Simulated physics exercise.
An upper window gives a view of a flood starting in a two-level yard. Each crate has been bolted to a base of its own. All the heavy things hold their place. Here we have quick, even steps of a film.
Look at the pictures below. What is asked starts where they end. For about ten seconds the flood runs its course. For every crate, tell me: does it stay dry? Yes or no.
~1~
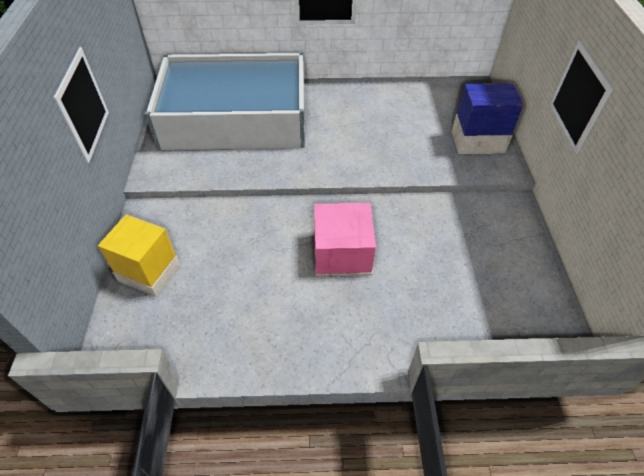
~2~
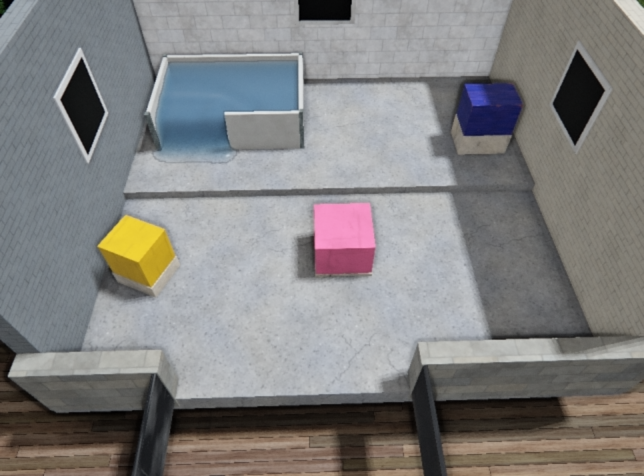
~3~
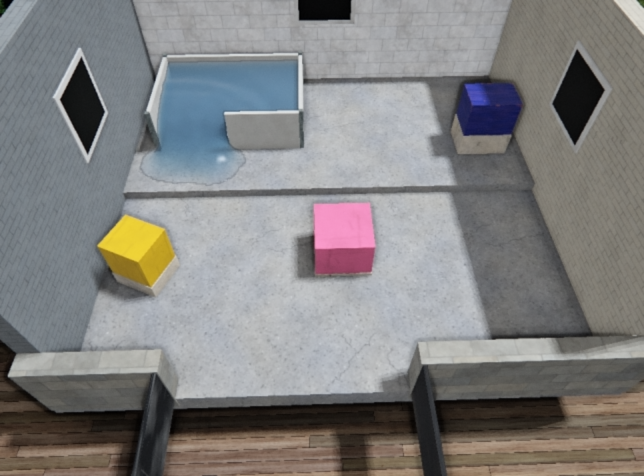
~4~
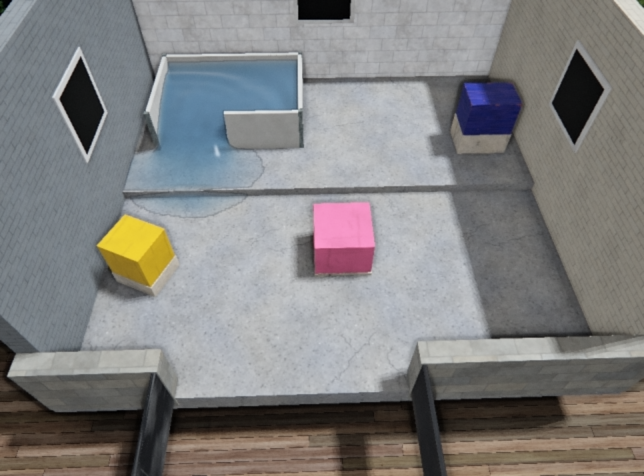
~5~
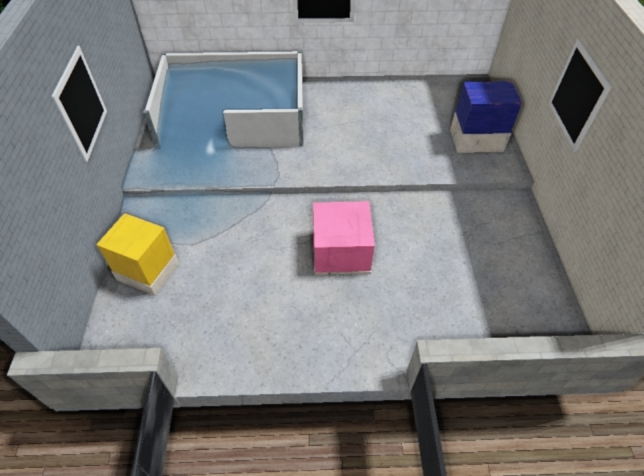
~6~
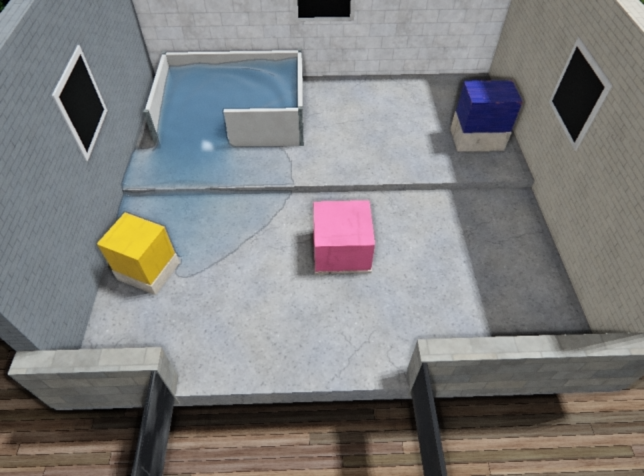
Here is how it goes: The yellow crate, no, it gets wet; the blue crate, yes, it stays dry; the pink crate, no, it gets wet.
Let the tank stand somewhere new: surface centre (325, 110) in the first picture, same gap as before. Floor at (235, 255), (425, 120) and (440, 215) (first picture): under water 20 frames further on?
First drenched; next unwetted; last drenched.
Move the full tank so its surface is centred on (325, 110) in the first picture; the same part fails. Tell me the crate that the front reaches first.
That would be the crate marked pink.
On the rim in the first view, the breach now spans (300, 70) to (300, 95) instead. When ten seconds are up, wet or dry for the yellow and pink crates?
Observed: Yellow stays clear; pink is doused.
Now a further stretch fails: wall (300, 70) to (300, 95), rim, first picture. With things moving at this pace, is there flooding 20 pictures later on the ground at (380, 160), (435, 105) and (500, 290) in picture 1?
The first point is swamped, the second swamped, the third swamped.
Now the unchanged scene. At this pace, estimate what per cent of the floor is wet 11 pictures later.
Roughly 35 percent.
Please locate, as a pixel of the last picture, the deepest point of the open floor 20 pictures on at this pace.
Around (137, 249).
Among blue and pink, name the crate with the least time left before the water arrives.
I'd pick the pink-painted one.
A moment on, water covers 25 % of the floor; the yellow crate water round its plinth, the blue crate not reached, the pink crate water round its plinth.
Next, water covers 35 % of the floor; the yellow crate water round its plinth, the blue crate not reached, the pink crate water round its plinth.
Then, water covers 40 % of the floor; the yellow crate water round its plinth, the blue crate not reached, the pink crate water round its plinth.
Later, water covers 55 % of the floor; the yellow crate water round its plinth, the blue crate not reached, the pink crate water round its plinth.
In the end, water covers 65 % of the floor; the yellow crate was topped, the blue crate stayed above the water, the pink crate was topped.
